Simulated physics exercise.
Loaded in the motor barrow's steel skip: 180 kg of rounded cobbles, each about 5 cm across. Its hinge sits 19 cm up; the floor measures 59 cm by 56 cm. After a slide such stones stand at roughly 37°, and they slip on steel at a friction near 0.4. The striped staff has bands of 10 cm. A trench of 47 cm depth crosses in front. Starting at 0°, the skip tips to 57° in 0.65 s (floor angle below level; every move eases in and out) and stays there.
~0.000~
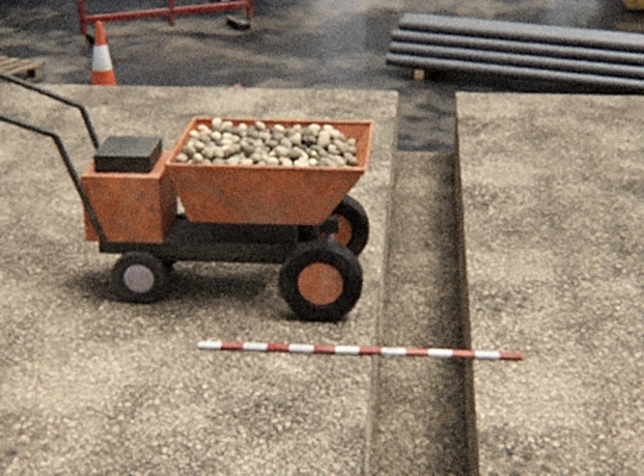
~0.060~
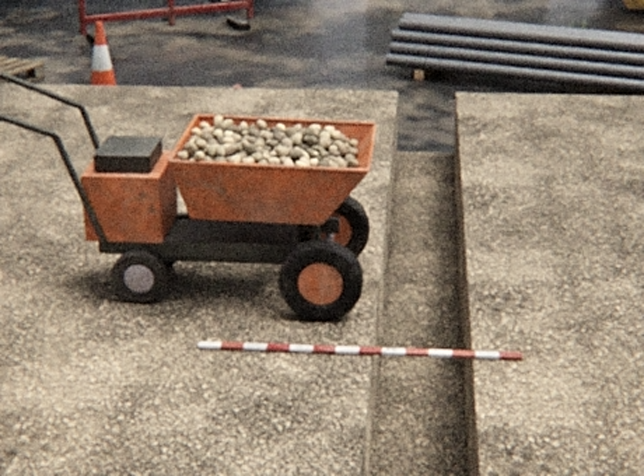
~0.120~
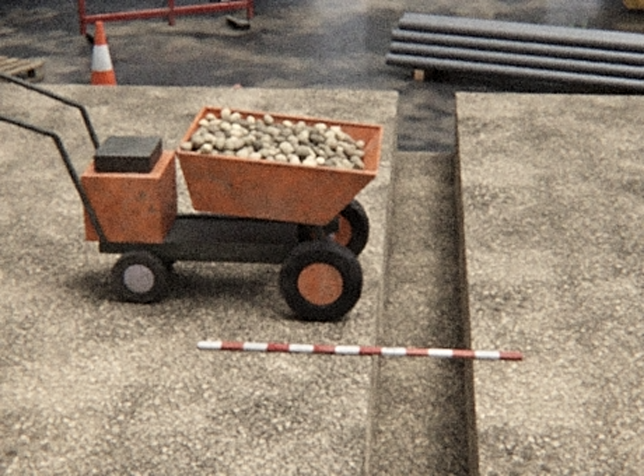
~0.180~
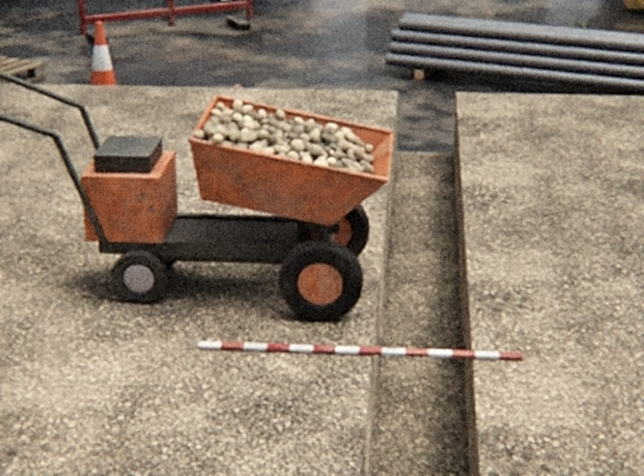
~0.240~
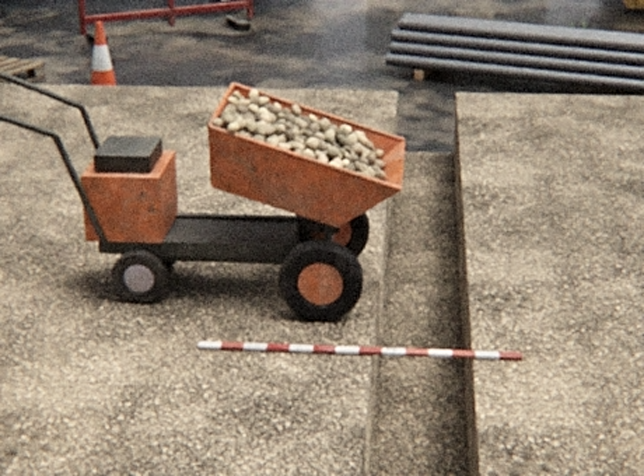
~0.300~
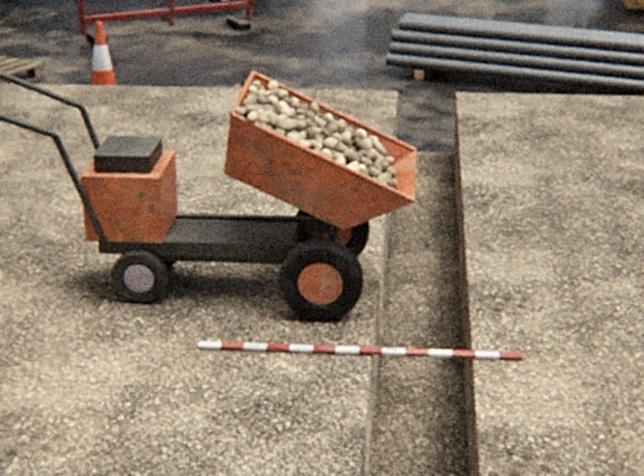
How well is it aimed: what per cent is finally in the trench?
Roughly 16 per cent ends in the trench.
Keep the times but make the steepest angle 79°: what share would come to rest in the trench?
In that case some 25 per cent.
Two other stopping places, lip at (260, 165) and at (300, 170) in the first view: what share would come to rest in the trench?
First some 60, then 50 per cent.
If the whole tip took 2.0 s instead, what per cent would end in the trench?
It would be near 25 per cent.
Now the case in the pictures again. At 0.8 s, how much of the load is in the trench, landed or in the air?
Some 5 per cent.
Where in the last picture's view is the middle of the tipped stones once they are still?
Around (523, 293).
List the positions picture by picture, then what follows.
The first frame shows lip at (365, 170), floor tilted 0°, highest stones at (278, 135).
In the second frame, the skip is at 1°, its lip at (368, 171); the top of the load is at (261, 132); the stones move at 0.4 m/s on average.
The third frame shows lip at (376, 175), floor tilted 5°, highest stones at (230, 123); the stones move at 0.7 m/s on average.
In the fourth frame, the skip is at 11°, its lip at (388, 181); the top of the load is at (229, 114); the stones move at 1.0 m/s on average.
In the fifth frame, the skip is at 18°, its lip at (401, 189); the top of the load is at (243, 104); the stones move at 1.2 m/s on average.
In the sixth frame, the skip is at 25°, its lip at (414, 201); the top of the load is at (263, 94); the stones move at 1.2 m/s on average.
After 0.5 s the floor is at 48°; 100 % in the skip; the foremost stones are at (425, 203).
After 0.8 s the floor is at 57°; 88 % in the skip, 4 % in the trench, 8 % past the trench; the foremost stones are at (505, 260).
After 1.1 s the floor is at 57°; 49 % in the skip, 4 % in the trench, 47 % past the trench; the foremost stones are past the picture's edge.
After 3.0 s the floor is at 57°; 33 % in the skip, 16 % in the trench, 51 % past the trench; the foremost stones are past the picture's edge.
